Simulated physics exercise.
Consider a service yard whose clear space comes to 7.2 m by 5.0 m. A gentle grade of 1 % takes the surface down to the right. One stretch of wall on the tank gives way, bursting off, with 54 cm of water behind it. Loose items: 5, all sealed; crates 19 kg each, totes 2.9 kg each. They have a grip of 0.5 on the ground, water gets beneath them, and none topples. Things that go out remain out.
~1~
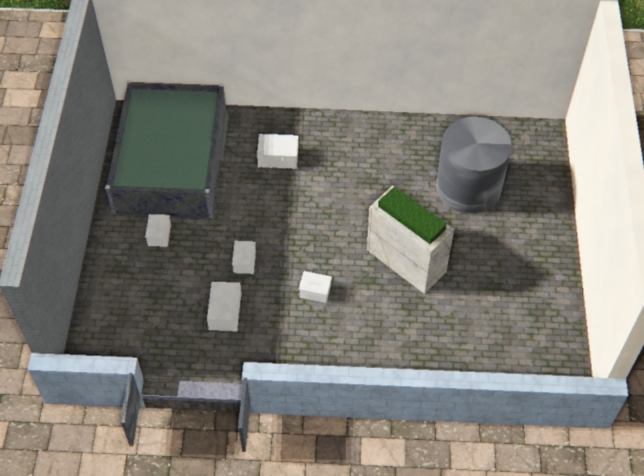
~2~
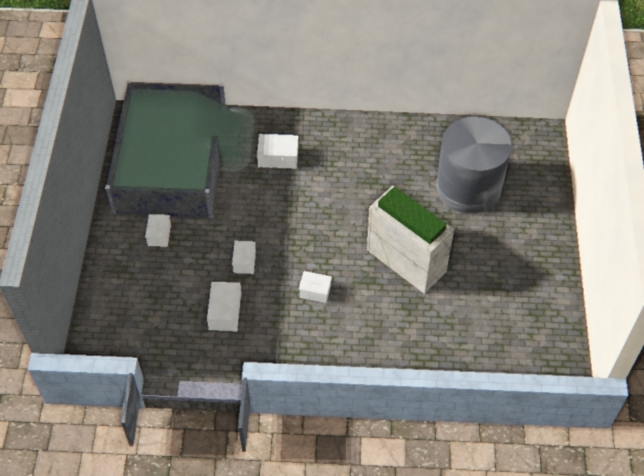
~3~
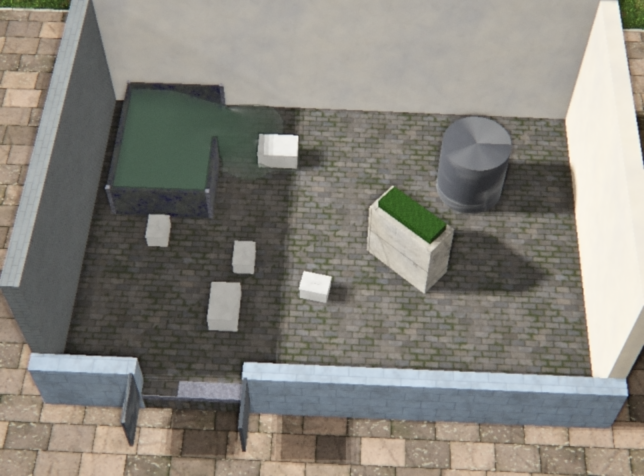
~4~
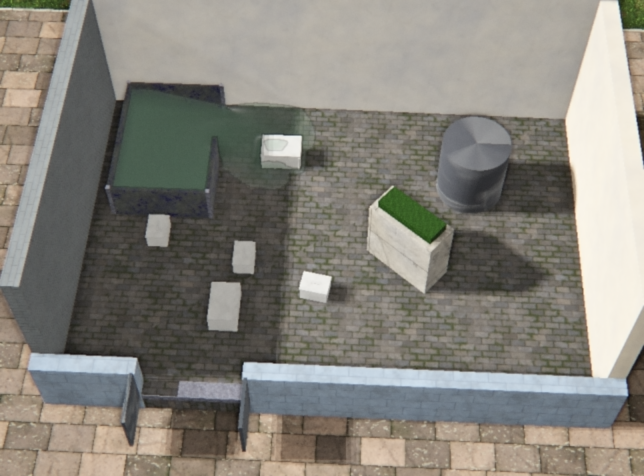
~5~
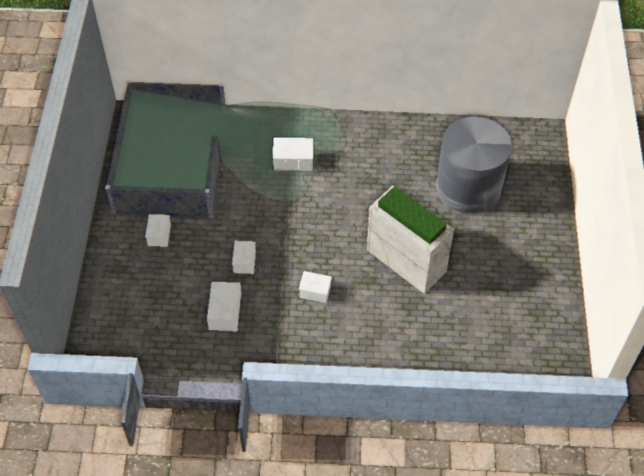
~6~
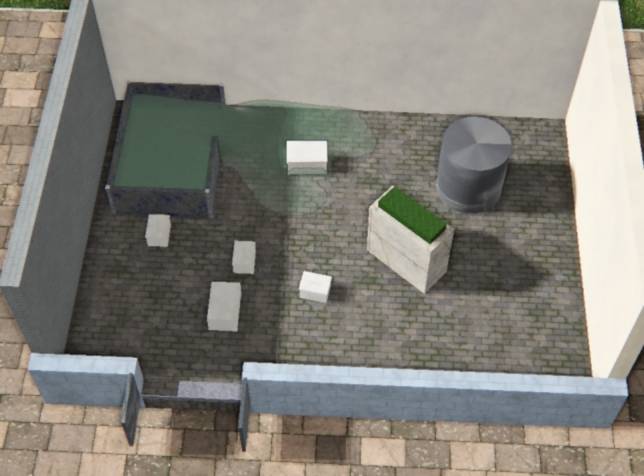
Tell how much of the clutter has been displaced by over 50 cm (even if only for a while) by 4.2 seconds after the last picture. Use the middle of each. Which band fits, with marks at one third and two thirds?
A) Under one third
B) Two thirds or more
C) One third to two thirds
Option A: Under one third.
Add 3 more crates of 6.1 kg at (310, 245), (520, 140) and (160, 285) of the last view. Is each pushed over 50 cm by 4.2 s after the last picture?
First stays inside, second goes beyond, third stays inside.
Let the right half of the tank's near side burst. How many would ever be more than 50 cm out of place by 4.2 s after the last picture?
4.
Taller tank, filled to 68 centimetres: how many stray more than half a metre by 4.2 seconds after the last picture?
That would make 1 of them.
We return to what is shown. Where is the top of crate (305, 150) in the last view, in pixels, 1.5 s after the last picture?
Position: Approx. (412, 195).
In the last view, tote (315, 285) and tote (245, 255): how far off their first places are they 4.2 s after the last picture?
In turn: 0 cm, 0 cm.
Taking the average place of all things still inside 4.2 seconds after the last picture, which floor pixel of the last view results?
I'd say about (289, 280) in the last view.
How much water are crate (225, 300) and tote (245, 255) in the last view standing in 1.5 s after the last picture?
Depth approx. 0 cm / 0 cm.
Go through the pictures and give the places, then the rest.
In the first frame, a crate at (278, 145) rests on the ground; a crate at (224, 301), on the bottom; water covers 2.9 m2; 0 of 5 have shifted.
In the second frame, a crate at (278, 145), on the bottom; a crate at (224, 301) rests on the ground; 3.4 m2 under water; 0 of 5 have shifted.
In the third frame, a crate at (278, 145), on the bottom; a crate at (224, 301) rests on the ground; 4.1 m2 under water; 0 of 5 have shifted.
In the fourth frame, a crate at (281, 146) rests on the ground, 6 cm from its start; a crate at (224, 301) rests on the ground; water covers 4.8 m2; 1 of 5 have shifted.
In the fifth frame, a crate at (293, 148) rests on the ground, 25 cm from its start; a crate at (224, 301), on the bottom; water covers 5.6 m2; 1 of 5 have shifted.
In the sixth frame, a crate at (307, 151), on the bottom, 47 cm from its start; a crate at (224, 301) rests on the ground; 6.4 m2 under water; 1 of 5 have shifted.
Then, 0.4 s after the last picture 1 of 5 are over 50 cm from their spots; 0 afloat.
Then, 1.5 s after the last picture 1 of 5 are over 50 cm from their spots; 0 afloat.
Then, 2.8 s after the last picture 1 of 5 are over 50 cm from their spots; 0 afloat.
Then, 4.2 s after the last picture 1 of 5 are over 50 cm from their spots, and 1 have been at some point; 0 afloat.
